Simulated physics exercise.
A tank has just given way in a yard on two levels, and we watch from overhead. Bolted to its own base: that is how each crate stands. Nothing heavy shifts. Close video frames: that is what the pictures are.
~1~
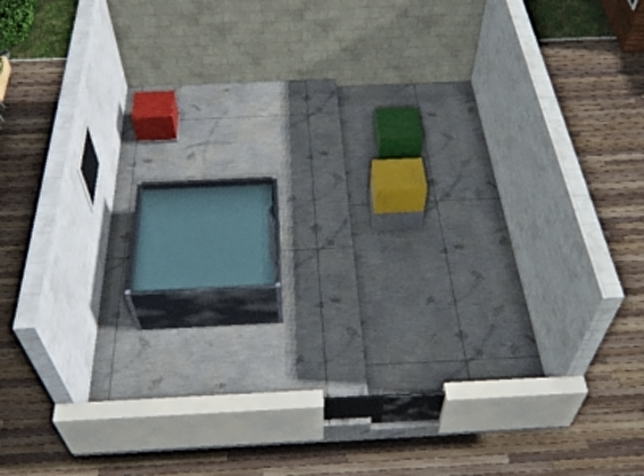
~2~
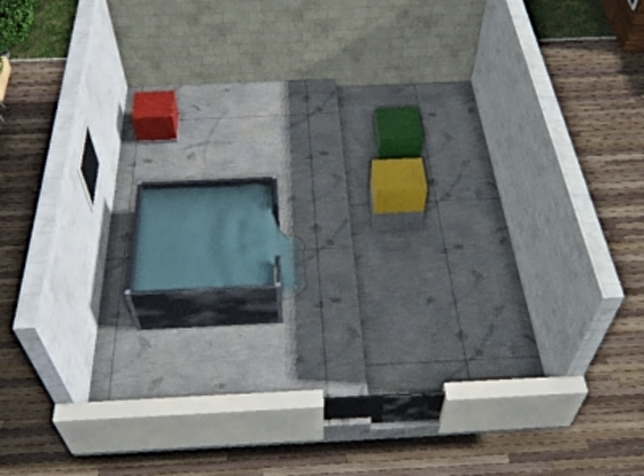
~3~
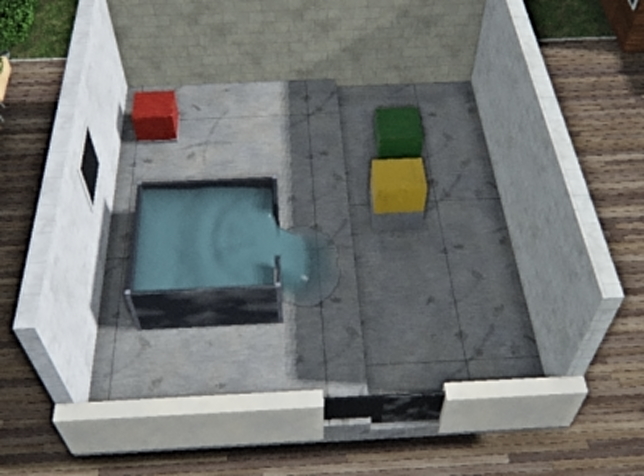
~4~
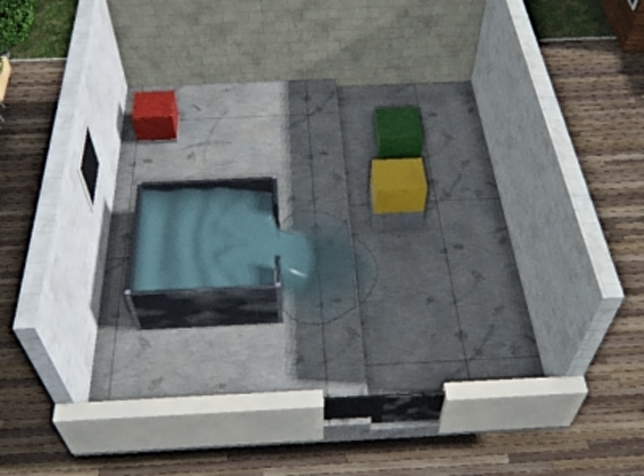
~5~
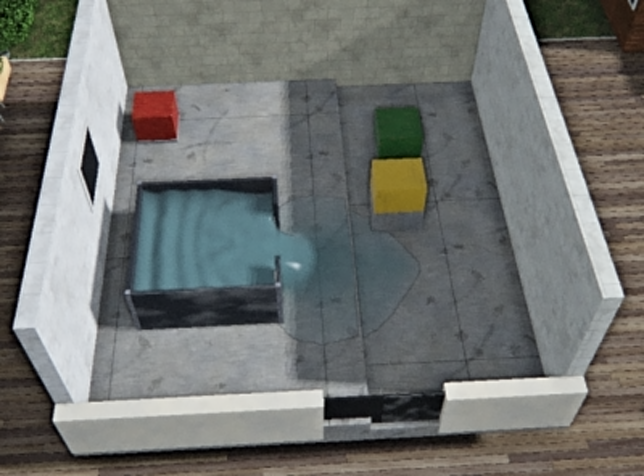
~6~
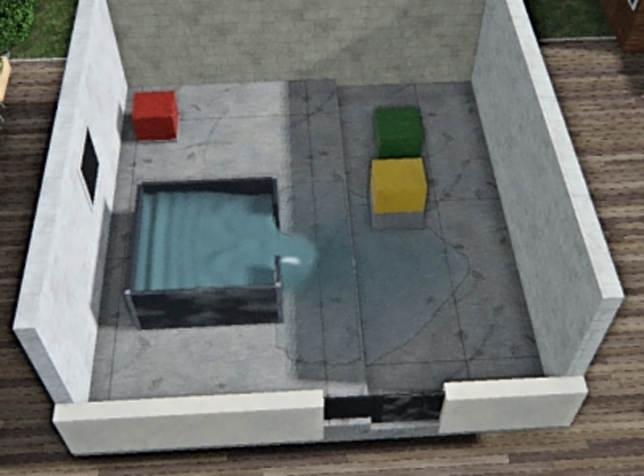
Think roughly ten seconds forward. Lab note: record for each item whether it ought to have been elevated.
Result - green crate: Wetted, should be elevated; yellow crate: Dry, no change needed; red crate: Dry, no change needed.
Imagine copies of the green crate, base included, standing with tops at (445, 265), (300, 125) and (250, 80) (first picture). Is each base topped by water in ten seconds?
Taking them in order, the first is flooded, the second is untouched and the third is untouched.
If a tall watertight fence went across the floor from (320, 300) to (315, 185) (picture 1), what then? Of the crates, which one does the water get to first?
I'd pick the crate marked red.
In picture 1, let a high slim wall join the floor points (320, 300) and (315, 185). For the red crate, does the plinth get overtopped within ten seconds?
Red is reached.
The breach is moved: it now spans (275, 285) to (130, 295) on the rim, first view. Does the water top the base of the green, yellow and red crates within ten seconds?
The green crate is flooded; the yellow crate never gets wet; the red crate is flooded.
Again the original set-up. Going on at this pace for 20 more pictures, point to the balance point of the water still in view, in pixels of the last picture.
I'd say around (351, 264).
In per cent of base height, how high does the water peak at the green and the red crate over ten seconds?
Around 310 % and 0 %.
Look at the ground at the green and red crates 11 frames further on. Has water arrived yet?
Green: Wet; red: Dry.
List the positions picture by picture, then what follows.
The tank at (206, 236) is whole and still, in the first picture.
The front is at (295, 293), out from the gap at (277, 255), in the second picture.
Water pours out at (277, 256) and has run to (334, 281), in the third picture.
Water pours out at (277, 256) and has run to (371, 276), in the fourth picture.
Water pours out at (277, 256) and has run to (413, 271), in the fifth picture.
Water pours out at (277, 255) and has run to (463, 269), in the sixth picture.
A moment on, water covers 35 % of the floor; the green crate water round its plinth, the yellow crate water round its plinth, the red crate not reached.
Next, water covers 40 % of the floor; the green crate water round its plinth, the yellow crate water round its plinth, the red crate not reached.
Then, water covers 50 % of the floor; the green crate water round its plinth, the yellow crate water round its plinth, the red crate not reached.
Later, water covers 60 % of the floor; the green crate water round its plinth, the yellow crate water round its plinth, the red crate not reached.
In the end, water covers 55 % of the floor; the green crate was topped, the yellow crate stayed above the water, the red crate stayed above the water.
